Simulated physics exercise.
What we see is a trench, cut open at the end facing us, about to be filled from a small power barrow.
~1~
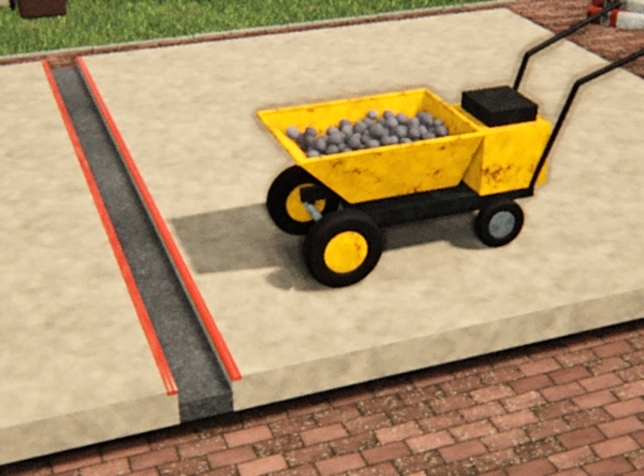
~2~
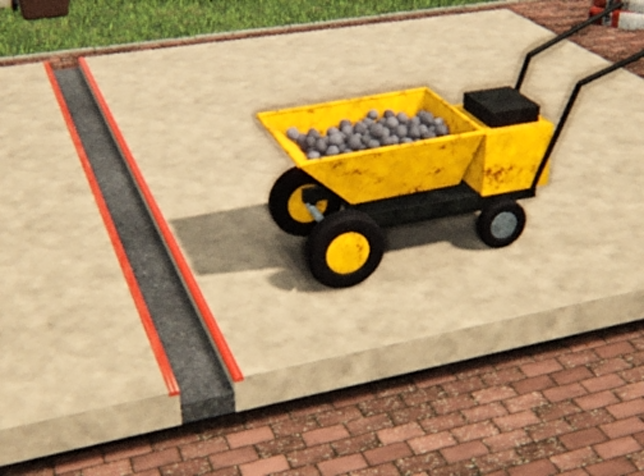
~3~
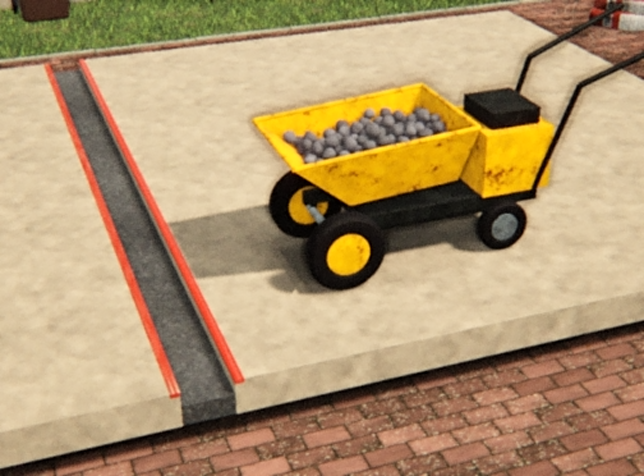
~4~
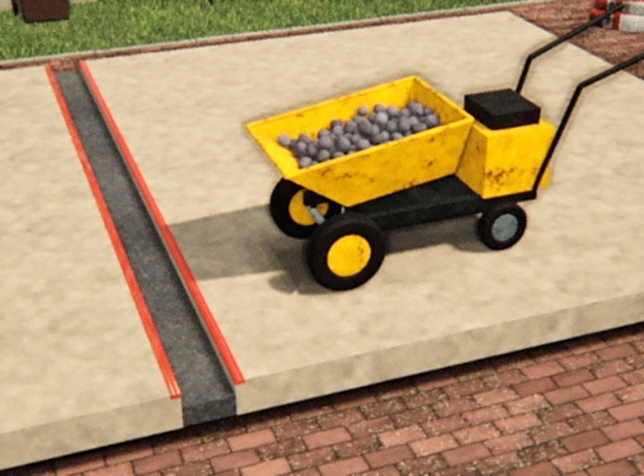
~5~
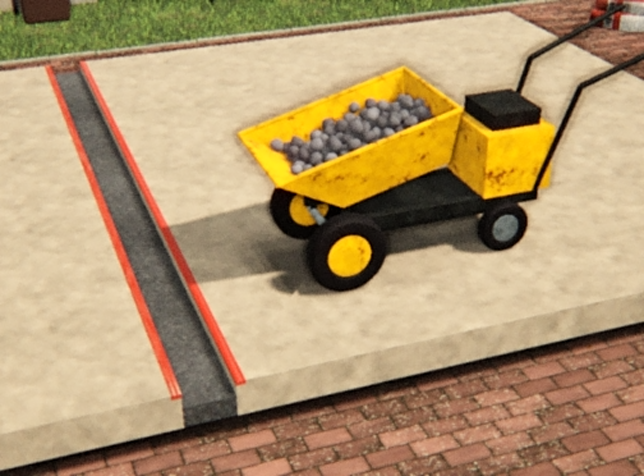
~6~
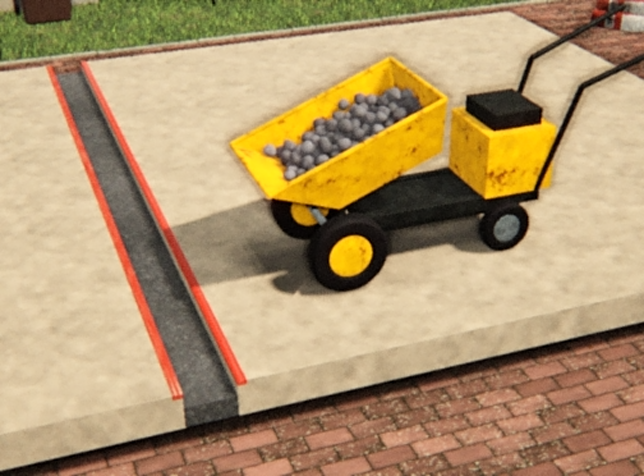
At the start, a yellow power barrow loaded with round grey cobbles stands on a pale slab, its skip level, to the right of a narrow red-edged trench. The skip's rear slowly rises and its front lip dips leftward, while the wheels stay put and the cobbles remain inside.
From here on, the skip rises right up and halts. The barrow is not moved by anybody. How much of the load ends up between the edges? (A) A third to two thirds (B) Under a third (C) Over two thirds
Option A: A third to two thirds.
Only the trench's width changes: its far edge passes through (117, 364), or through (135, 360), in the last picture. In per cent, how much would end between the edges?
60 %, 60 %.
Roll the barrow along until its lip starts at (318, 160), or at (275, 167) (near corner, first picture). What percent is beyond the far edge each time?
First spot 10 per cent, second spot 20 per cent.
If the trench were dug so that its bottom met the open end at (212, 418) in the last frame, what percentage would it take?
I'd put it at about 60 in a hundred.
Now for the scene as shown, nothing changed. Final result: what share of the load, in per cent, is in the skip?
Roughly 20 in a hundred.
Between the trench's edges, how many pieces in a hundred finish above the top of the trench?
Roughly 55 percent of them.
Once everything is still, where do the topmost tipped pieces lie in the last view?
Roughly (190, 265).
Soon after the last picture, skip tipped steeply; all in the skip.
A little later, skip tipped right over; about half in the skip; about a quarter short of the trench; about a third in or heaped over the trench; a stray few falling.
Later still, skip tipped right over; about a quarter in the skip; about a quarter short of the trench; about half in or heaped over the trench; a small part beyond it.
At rest, skip tipped right over; about a quarter in the skip; about a quarter short of the trench; about half in or heaped over the trench; a small part beyond it.
